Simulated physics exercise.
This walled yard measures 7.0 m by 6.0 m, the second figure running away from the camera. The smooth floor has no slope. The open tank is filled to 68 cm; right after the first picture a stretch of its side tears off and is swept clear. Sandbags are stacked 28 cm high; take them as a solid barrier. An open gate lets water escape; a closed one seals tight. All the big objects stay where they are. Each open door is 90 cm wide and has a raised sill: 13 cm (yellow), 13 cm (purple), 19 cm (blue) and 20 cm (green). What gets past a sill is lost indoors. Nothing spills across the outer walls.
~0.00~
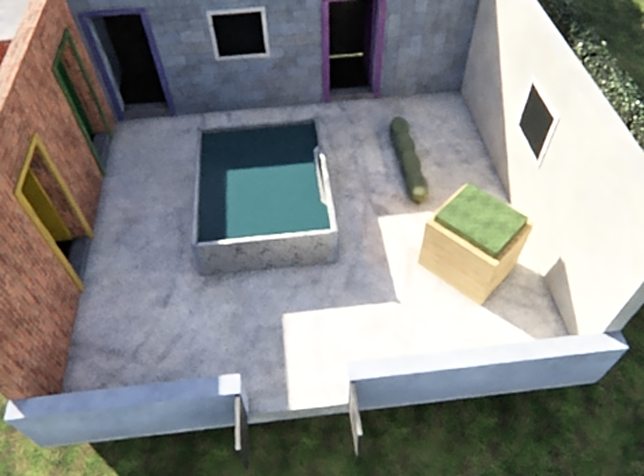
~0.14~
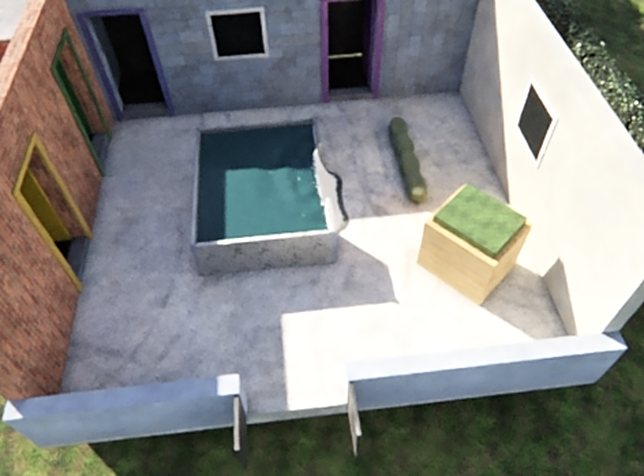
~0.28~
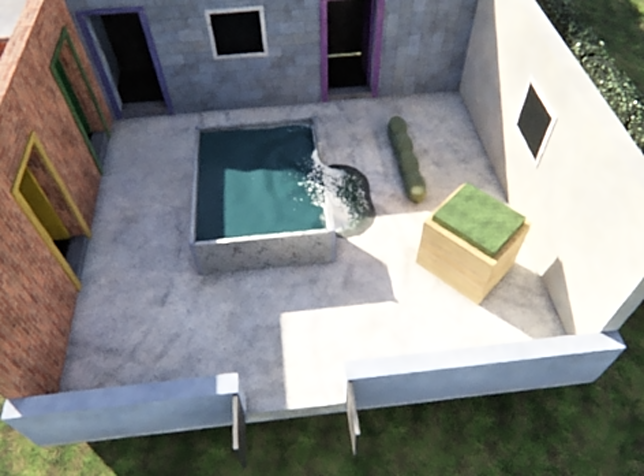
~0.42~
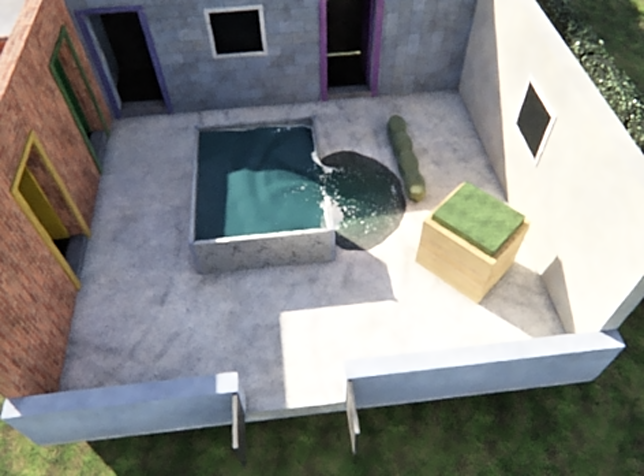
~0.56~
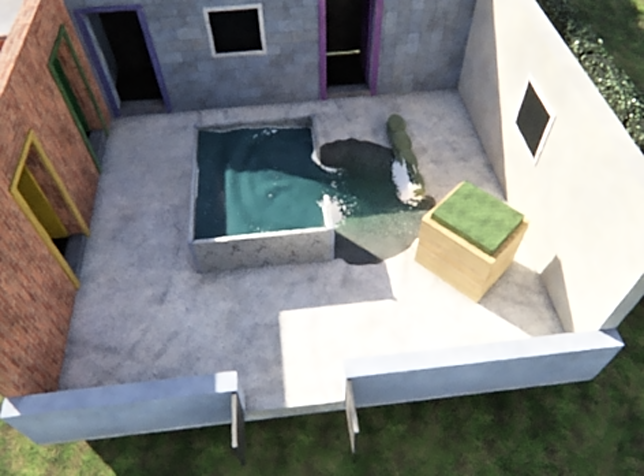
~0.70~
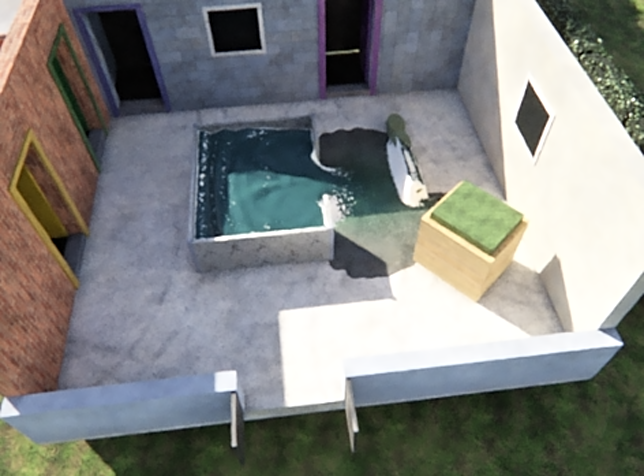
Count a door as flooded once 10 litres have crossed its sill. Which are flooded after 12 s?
Within that time: At the yellow door it keeps below the limit; at the purple door it passes the limit; at the blue door it does not reach the limit; at the green door it does not reach the limit.
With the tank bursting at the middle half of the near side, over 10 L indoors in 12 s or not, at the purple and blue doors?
Against that limit: Purple below, blue below.
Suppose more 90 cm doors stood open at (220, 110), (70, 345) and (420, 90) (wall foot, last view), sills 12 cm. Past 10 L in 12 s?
In turn: Under, not over, past it.
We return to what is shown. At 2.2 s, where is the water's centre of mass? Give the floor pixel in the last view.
Around (324, 197).
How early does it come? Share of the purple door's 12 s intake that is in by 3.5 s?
Some 50 per cent by then.
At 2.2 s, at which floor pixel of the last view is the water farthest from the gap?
Near (574, 355).
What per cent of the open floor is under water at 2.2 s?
Some 40 per cent of it.
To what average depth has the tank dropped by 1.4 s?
About 48 cm.
After 1.4 s water covers 20 % of the floor and is deepest (47 cm) near (442, 232); yellow door not reached, purple door not reached, blue door not reached, green door not reached.
After 2.2 s water covers 40 % of the floor and is deepest (43 cm) near (442, 232); yellow door not reached, purple door 25 cm at the sill, 30 L in, blue door not reached, green door not reached.
After 3.5 s water covers 60 % of the floor and is deepest (29 cm) near (396, 187); yellow door not reached, purple door 22 cm at the sill, 96 L in, blue door not reached, green door not reached.
After 7.0 s water covers 90 % of the floor and is deepest (18 cm) near (431, 233); yellow door 2 cm at the sill, 0 L in, purple door 16 cm at the sill, 178 L in, blue door 11 cm at the sill, 0 L in, green door 15 cm at the sill, 0 L in.
After 12.0 s water covers 95 % of the floor and is deepest (13 cm) near (81, 269); yellow door 10 cm at the sill, 0 L in, purple door 9 cm at the sill, 183 L in, blue door 9 cm at the sill, 0 L in, green door 8 cm at the sill, 0 L in.
